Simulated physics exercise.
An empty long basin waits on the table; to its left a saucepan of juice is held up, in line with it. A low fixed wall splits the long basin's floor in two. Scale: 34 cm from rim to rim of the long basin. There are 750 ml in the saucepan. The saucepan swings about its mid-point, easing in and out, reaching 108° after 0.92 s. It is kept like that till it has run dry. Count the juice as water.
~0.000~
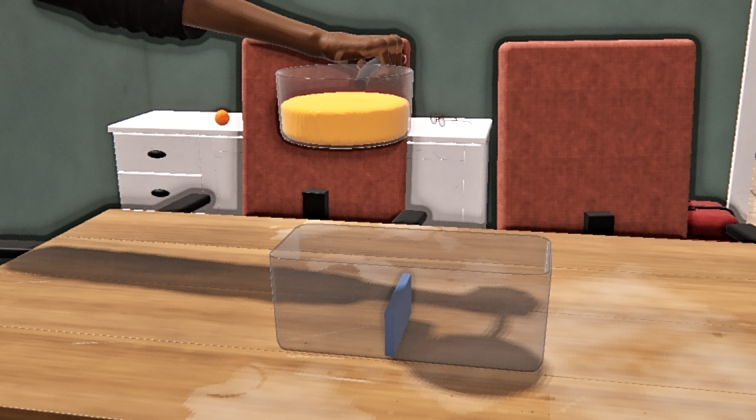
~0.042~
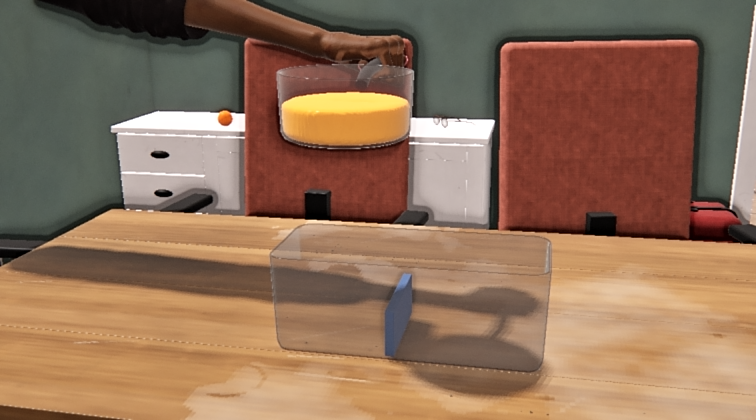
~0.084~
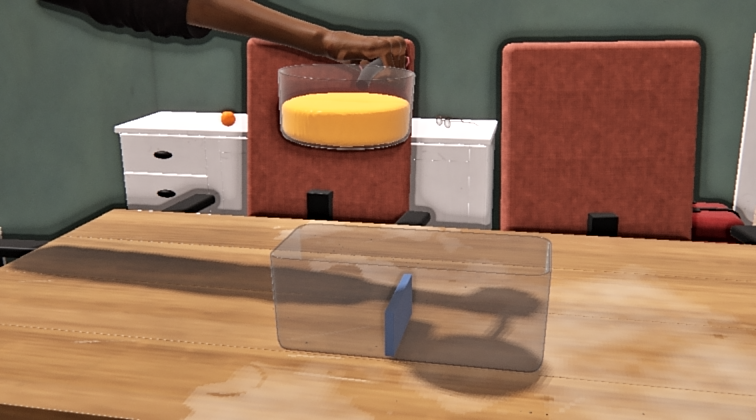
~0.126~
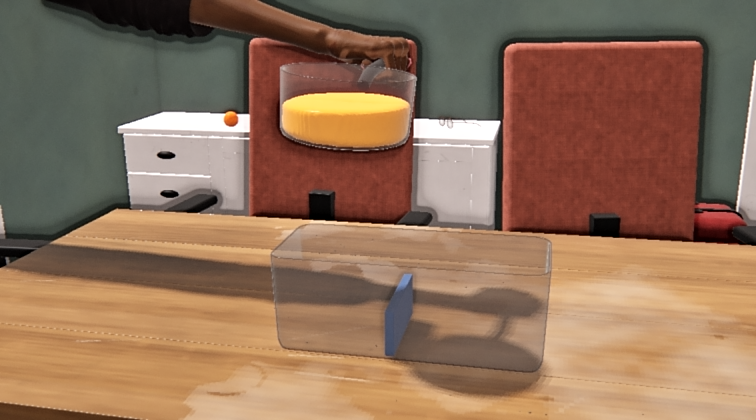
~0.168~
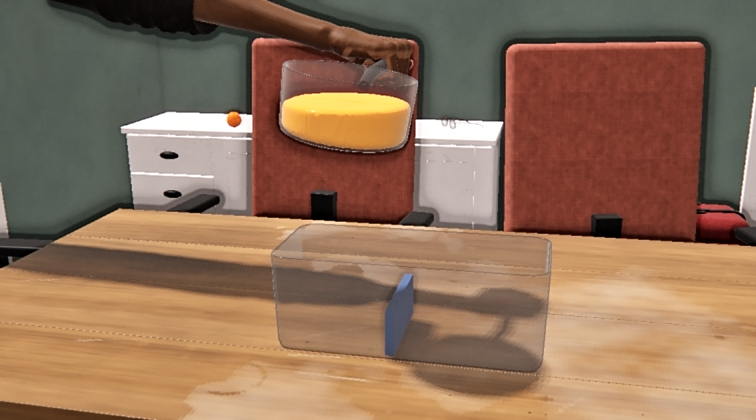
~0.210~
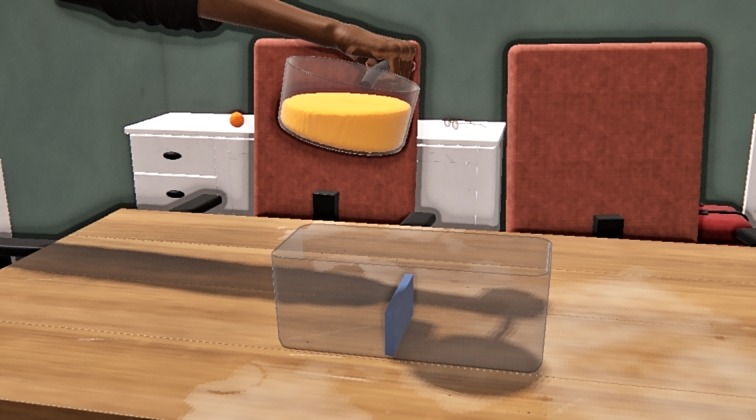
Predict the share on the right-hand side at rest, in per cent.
Roughly 96 per cent is past the wall.
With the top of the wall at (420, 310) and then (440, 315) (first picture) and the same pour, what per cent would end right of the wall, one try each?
In turn about 75 and 55 per cent.
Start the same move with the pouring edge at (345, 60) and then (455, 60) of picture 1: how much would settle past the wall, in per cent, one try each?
In turn about 40 and 95 per cent.
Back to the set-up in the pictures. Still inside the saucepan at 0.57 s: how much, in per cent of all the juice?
Near 58 in a hundred.
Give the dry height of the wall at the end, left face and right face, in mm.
Some 58 mm on the left and 30 mm on the right.
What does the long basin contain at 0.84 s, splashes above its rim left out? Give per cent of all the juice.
Near 74 in a hundred.
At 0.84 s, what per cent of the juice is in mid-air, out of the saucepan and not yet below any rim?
About 16 per cent.
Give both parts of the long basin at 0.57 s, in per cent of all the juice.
Left about 0, right about 3.
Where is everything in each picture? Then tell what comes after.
It leans 0°; its right rim is at (411, 74); the juice meets the walls at (286, 100) and (409, 103); the long basin's rim runs from (284, 241) to (550, 257); the wall's top is at (399, 293), in the first picture.
It leans 1°; its right rim is at (411, 75); the juice meets the walls at (287, 100) and (410, 103), in the second picture.
It leans 2°; its right rim is at (412, 77); the juice meets the walls at (288, 100) and (410, 104), in the third picture.
It leans 5°; its right rim is at (414, 81); the juice meets the walls at (288, 100) and (410, 105), in the fourth picture.
It leans 9°; its right rim is at (415, 86); the juice meets the walls at (288, 99) and (411, 106), in the fifth picture.
It leans 13°; its right rim is at (417, 92); the juice meets the walls at (288, 99) and (411, 107), in the sixth picture.
Then, 0.57 s in, the tilt is 74° and 58 per cent is still to pour, 0 is left of the wall and 3 right of it.
Then, 0.84 s in, the tilt is 106° and 12 per cent is still to pour, 1 is left of the wall and 72 right of it.
Then, 1.12 s in, the tilt is 108° and 0 per cent is still to pour, 4 is left of the wall and 93 right of it.
Then, 1.42 s in, the tilt is 108° and 0 per cent is still to pour, 4 is left of the wall and 96 right of it.
Finally, 4 per cent lies left of the wall, 96 right of it and 1 outside.
